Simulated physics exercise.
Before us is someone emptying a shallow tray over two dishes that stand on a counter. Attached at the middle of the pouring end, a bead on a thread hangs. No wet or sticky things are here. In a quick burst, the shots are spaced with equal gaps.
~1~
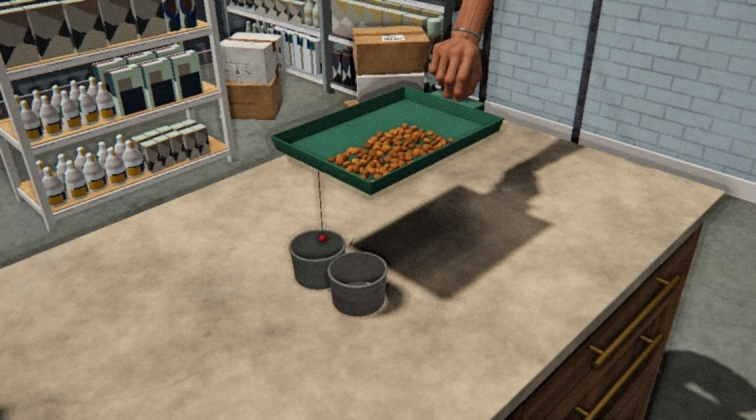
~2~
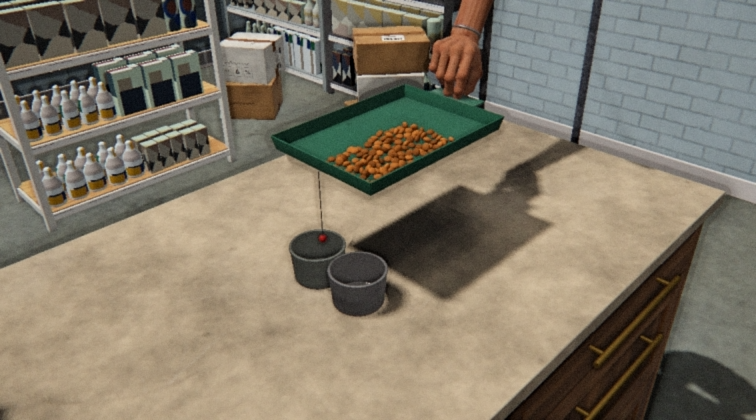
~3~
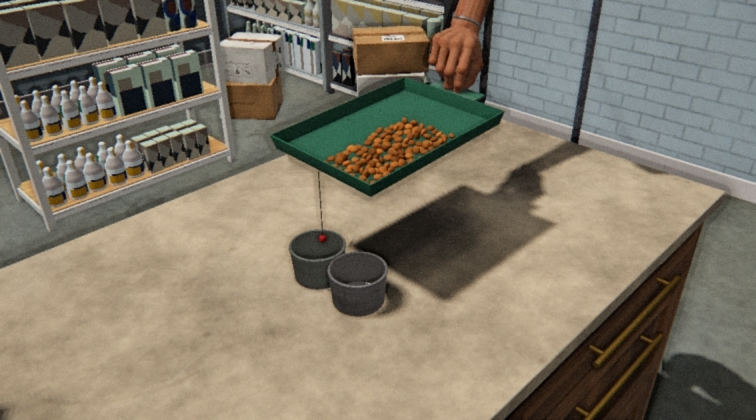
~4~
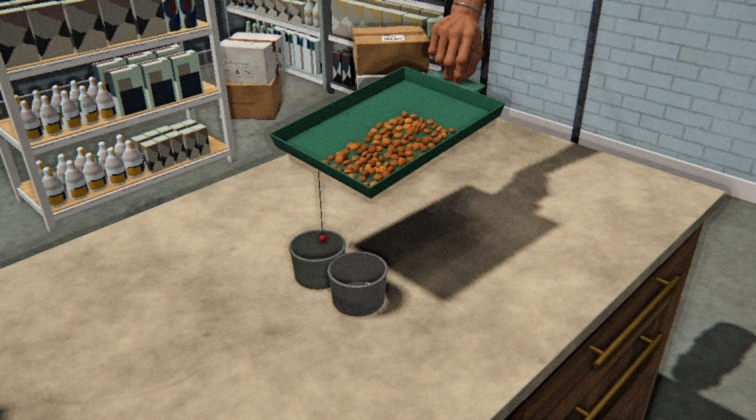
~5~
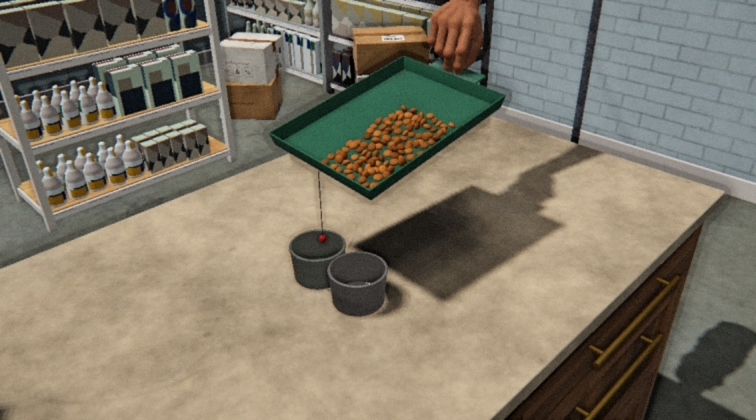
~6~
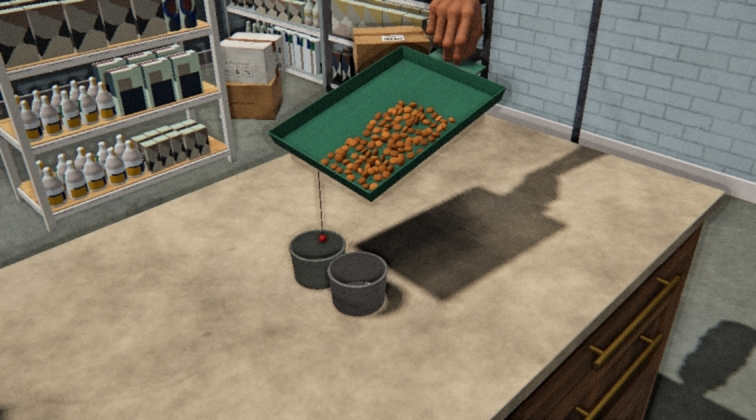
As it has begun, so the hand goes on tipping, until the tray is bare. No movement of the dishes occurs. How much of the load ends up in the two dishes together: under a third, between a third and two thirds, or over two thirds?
Together the dishes get between a third and two thirds of it.
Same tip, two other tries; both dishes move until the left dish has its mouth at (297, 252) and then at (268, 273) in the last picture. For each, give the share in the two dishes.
Around 50 and around 0 per cent, in that order.
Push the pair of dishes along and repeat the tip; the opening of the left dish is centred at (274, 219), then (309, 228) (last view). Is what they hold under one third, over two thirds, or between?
First place: Under a third. Second place: Under a third.
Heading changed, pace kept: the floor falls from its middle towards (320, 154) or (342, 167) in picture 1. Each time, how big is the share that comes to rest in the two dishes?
0 per cent, then 20 per cent.
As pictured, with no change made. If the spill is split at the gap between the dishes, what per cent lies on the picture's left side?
Some 50 %.
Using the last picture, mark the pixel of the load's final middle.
Centre at rest: Close to (355, 303).
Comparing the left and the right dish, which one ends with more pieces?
In the end, more sits in the rightmost one.
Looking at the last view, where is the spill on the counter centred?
Near (354, 343).
Shortly afterwards, tray tipped steeply; the whole lot on the tray.
Next, tray tipped right over; near a quarter on the tray; near a quarter in the right dish; near a third outside both; a little in the air.
Some moments later, tray tipped past a quarter turn; near half in the right dish; near half outside both.
In the end, tray tipped past a quarter turn; near half in the right dish; none at all in the left dish; near half outside both.
